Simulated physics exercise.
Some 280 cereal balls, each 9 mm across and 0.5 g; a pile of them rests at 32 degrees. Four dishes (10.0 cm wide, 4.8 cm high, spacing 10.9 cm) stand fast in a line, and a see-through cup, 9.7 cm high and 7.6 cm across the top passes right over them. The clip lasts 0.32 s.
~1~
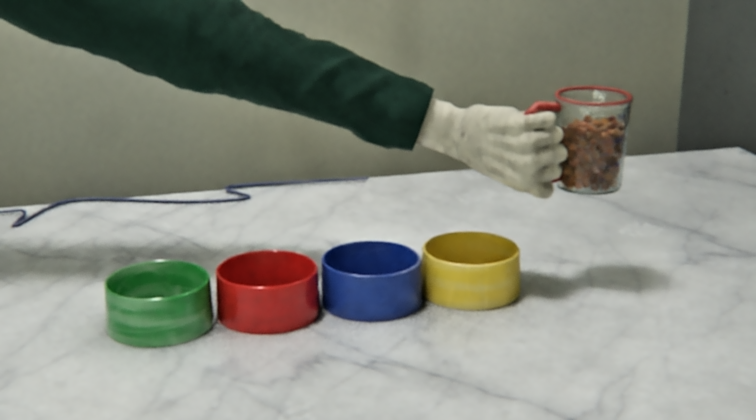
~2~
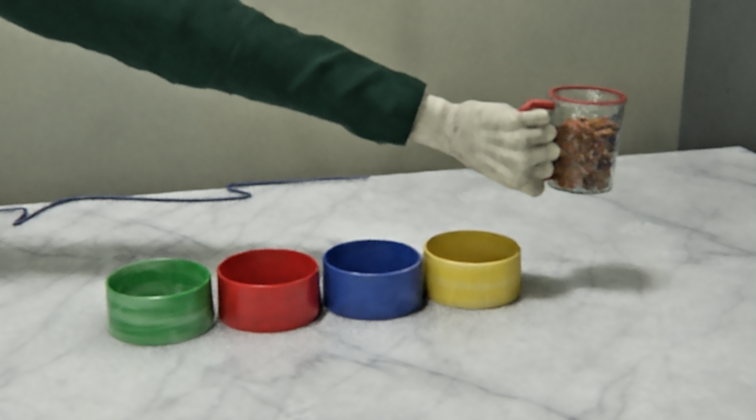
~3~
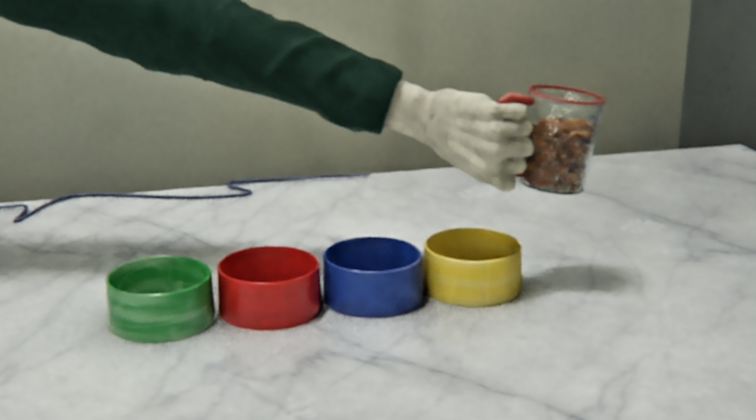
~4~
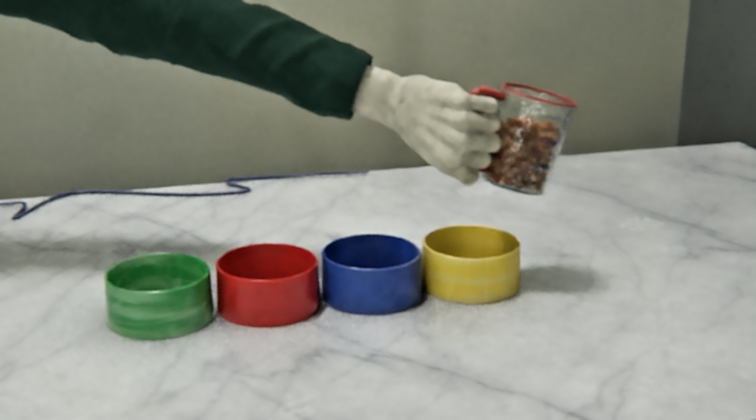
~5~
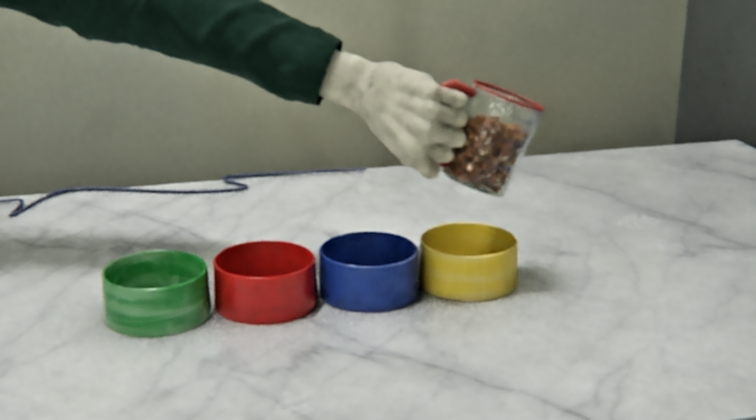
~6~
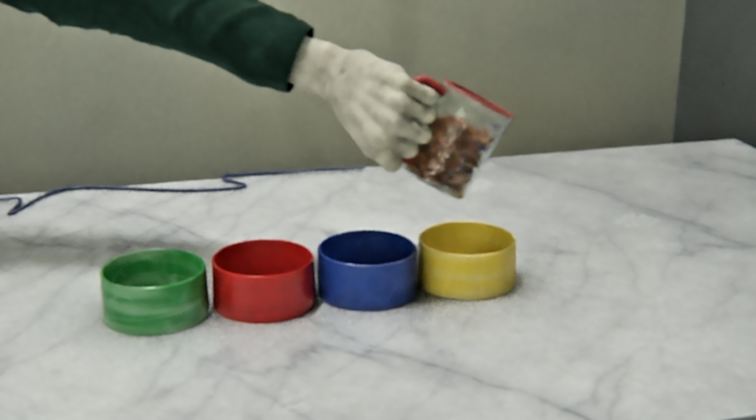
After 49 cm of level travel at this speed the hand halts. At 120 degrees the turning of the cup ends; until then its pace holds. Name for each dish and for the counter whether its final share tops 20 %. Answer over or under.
Red: Under, blue: Under, green: Over, yellow: Under, counter: Under.
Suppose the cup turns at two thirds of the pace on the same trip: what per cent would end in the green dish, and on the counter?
Then: Green 90; counter 10.
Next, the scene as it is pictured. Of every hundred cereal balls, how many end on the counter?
Some 10 per cent.
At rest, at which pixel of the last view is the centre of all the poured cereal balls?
At about (171, 293).
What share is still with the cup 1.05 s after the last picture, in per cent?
About 30 per cent.
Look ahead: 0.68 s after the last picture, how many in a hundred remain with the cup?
Roughly 100 per cent.
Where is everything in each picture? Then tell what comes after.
In the first picture, cup at (591, 141), tilt 0 degrees, lip at (627, 94), moved 0.0 cm; middle of the pieces at (593, 153); yellow dish at (471, 248); blue dish at (371, 258); red dish at (267, 269); green dish at (157, 280).
In the second picture, cup at (584, 140), tilt 2 degrees, lip at (621, 94), moved 1.0 cm; middle of the pieces at (585, 152).
In the third picture, cup at (559, 140), tilt 8 degrees, lip at (600, 97), moved 3.9 cm; middle of the pieces at (559, 152).
In the fourth picture, cup at (526, 140), tilt 15 degrees, lip at (571, 102), moved 7.4 cm; middle of the pieces at (525, 152).
In the fifth picture, cup at (491, 140), tilt 22 degrees, lip at (540, 107), moved 11.0 cm; middle of the pieces at (488, 152).
In the sixth picture, cup at (456, 141), tilt 29 degrees, lip at (509, 114), moved 14.6 cm; middle of the pieces at (452, 153); yellow dish at (467, 238); blue dish at (367, 248); red dish at (263, 258); green dish at (153, 268).
Then, 0.41 s after the last picture, tilt 73 degrees; cup holds 100 %.
Then, 0.68 s after the last picture, tilt 103 degrees; cup holds 100 %.
Then, 1.05 s after the last picture, tilt 120 degrees; cup holds 30 %, green 60 %.
In the end, red 5 %, blue 0 %, green 85 %, yellow 0 %, counter 10 %.
